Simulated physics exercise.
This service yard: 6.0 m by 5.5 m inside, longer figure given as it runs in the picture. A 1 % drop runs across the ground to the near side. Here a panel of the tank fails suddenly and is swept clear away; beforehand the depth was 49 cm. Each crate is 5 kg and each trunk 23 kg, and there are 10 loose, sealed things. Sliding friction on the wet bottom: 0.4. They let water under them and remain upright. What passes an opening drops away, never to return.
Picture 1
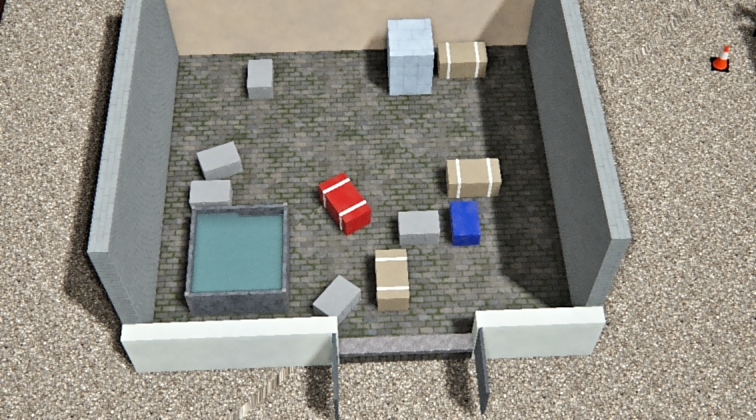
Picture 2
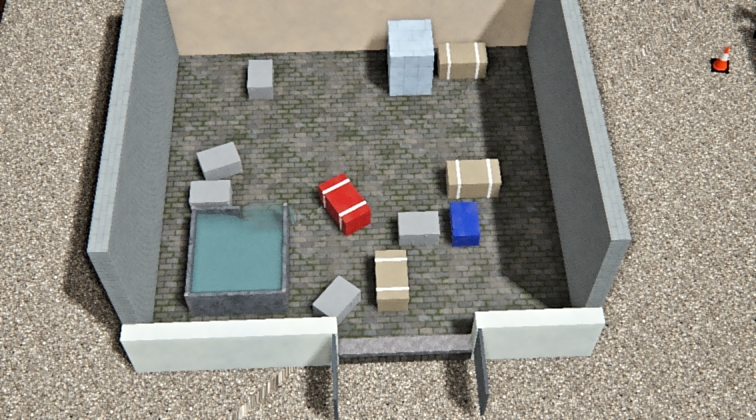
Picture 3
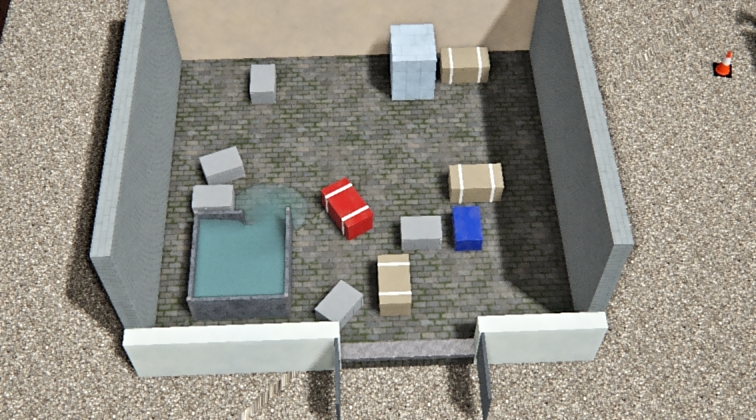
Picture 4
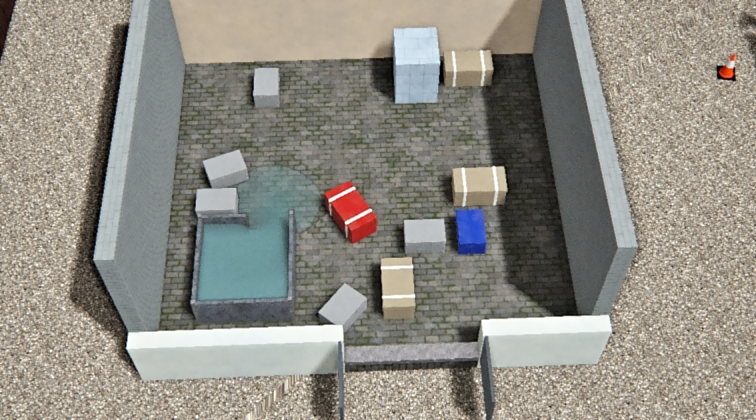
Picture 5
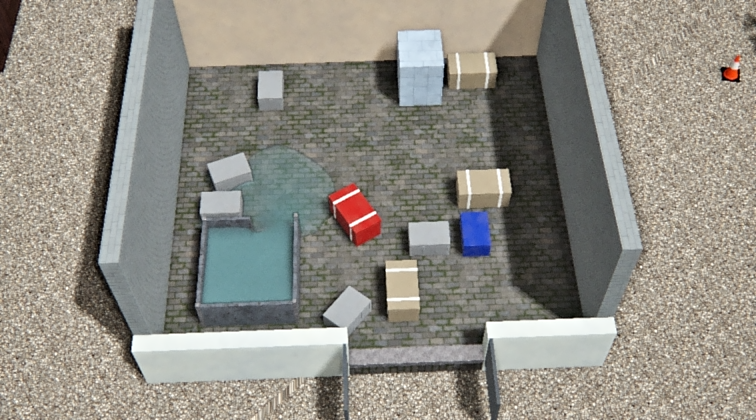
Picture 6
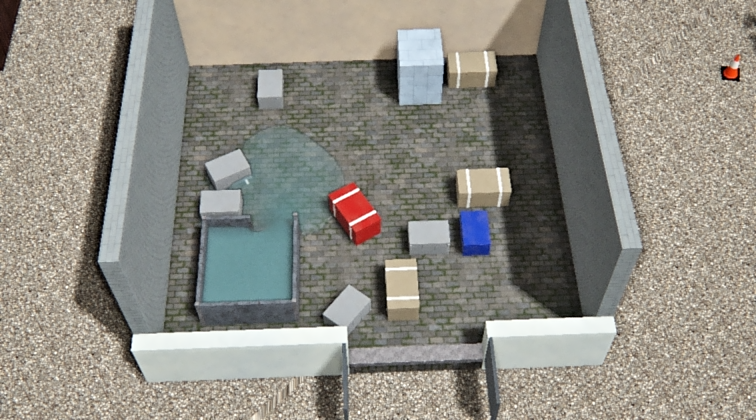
In this clip, water escapes through the far side of a tank at the left of a walled yard and spreads in a thin sheet across the paving toward a red trunk, while the scattered crates and trunks stay still.
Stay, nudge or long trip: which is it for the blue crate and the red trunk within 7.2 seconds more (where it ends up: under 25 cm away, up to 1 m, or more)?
My prediction: The blue crate rests nearly unmoved; the red trunk rests nearly unmoved.
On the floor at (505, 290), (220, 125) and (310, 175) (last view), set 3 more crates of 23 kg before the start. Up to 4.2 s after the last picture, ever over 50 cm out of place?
One by one: Below the mark, below the mark, beyond the mark.
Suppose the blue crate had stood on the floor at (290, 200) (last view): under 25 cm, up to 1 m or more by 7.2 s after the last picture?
Well, it is shoved a long way.
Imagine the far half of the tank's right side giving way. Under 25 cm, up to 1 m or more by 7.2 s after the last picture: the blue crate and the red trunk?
If so, the blue crate is washed away, the red trunk is washed away.
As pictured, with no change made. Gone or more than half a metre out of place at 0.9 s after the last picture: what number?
I get 1.
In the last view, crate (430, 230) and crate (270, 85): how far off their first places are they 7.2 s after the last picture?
In turn: 10 cm, 10 cm.
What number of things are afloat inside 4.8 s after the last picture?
At that instant the tally stands at 2.
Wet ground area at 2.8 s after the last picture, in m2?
Wet area: Approx. 18 m2.
Then, 0.9 s after the last picture the blue crate is near (475, 227), 0.0 m from its start, aground; the red trunk is near (354, 207), 0.0 m from its start, aground; 0 of 10 are out; 0 afloat.
Then, 2.8 s after the last picture the blue crate is near (475, 227), 0.0 m from its start, aground; the red trunk is near (354, 207), 0.0 m from its start, aground; 0 of 10 are out; 2 afloat.
Then, 4.8 s after the last picture the blue crate is near (475, 227), 0.0 m from its start, aground; the red trunk is near (354, 207), 0.0 m from its start, aground; 0 of 10 are out; 2 afloat.
Then, 7.2 s after the last picture the blue crate is near (476, 227), 0.0 m from its start, aground; the red trunk is near (354, 207), 0.0 m from its start, aground; 0 of 10 are out; 3 afloat.
